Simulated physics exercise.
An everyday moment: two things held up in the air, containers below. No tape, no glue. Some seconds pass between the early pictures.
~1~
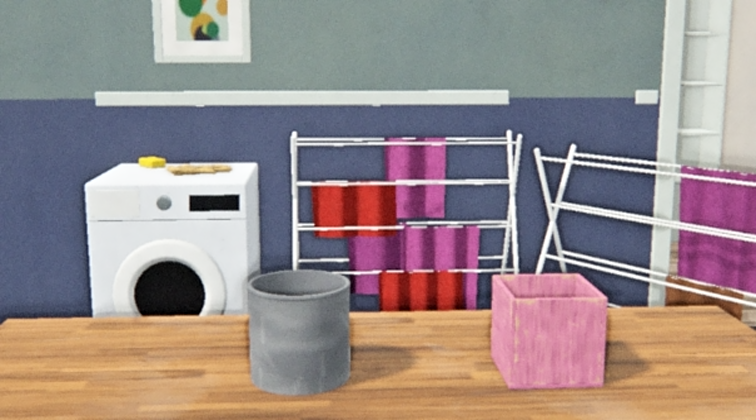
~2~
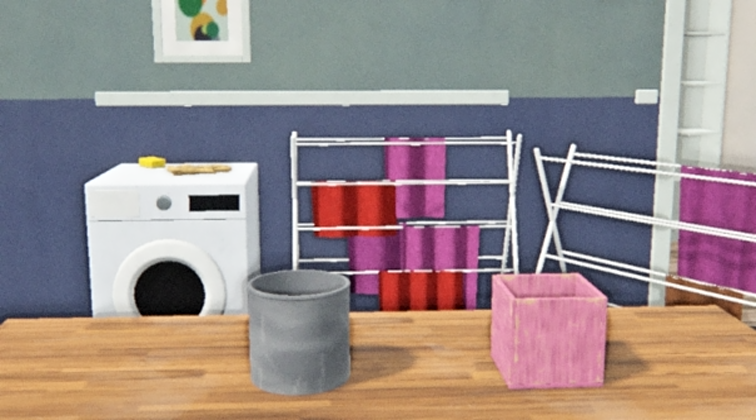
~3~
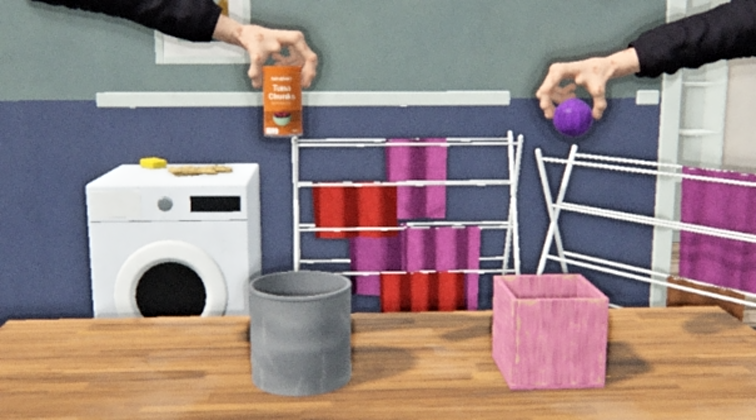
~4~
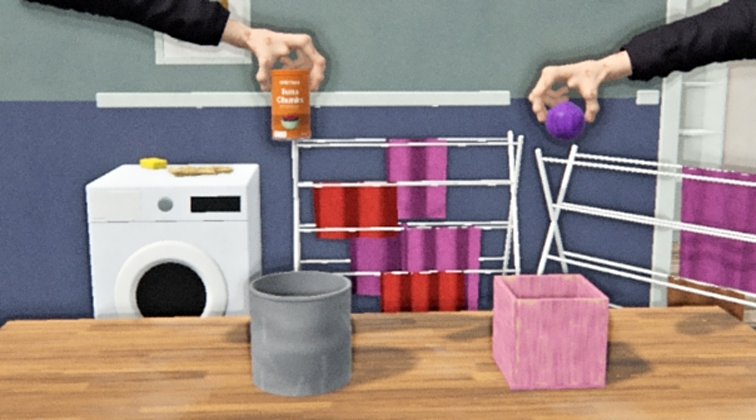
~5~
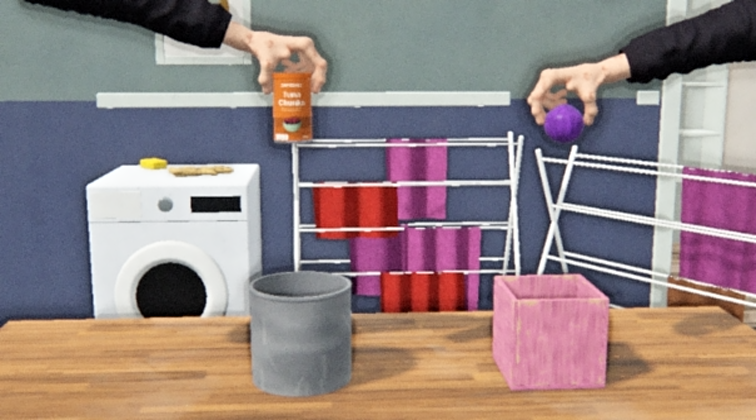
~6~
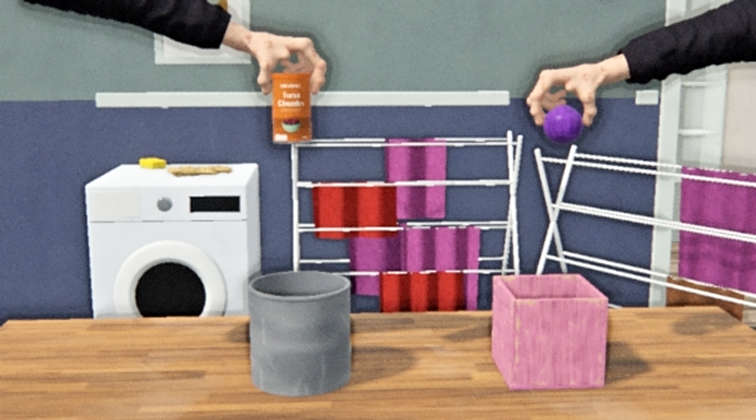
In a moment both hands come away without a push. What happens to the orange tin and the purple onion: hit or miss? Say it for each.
The orange tin drops into the container, the purple onion drops into the container.
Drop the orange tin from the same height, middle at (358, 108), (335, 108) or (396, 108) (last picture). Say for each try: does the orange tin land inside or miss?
In that order, it is not caught; lands inside; misses.
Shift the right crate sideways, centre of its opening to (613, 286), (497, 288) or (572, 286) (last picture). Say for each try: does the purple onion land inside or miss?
In turn it ends up outside; misses; ends up inside.
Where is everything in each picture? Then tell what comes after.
Right crate (546, 329), in the first frame.
Left bucket (300, 330), in the second frame.
Still on the way; orange tin (283, 101); right crate (547, 330), in the third frame.
Still on the way; purple onion (565, 121); left bucket (301, 331), in the fourth frame.
Still on the way; orange tin (293, 108); right crate (547, 330), in the fifth frame.
In place, still held; orange tin (292, 108); purple onion (563, 124); left bucket (300, 331), in the sixth frame.
Then, 0.20 s on from there, orange tin on its way down near (293, 182); purple onion on its way down near (560, 196).
Then, 0.34 s on from there, orange tin at the bottom near (296, 344); purple onion at the bottom near (554, 350).
In the end, the orange tin lands inside, near (296, 343); the purple onion lands inside, near (554, 350).
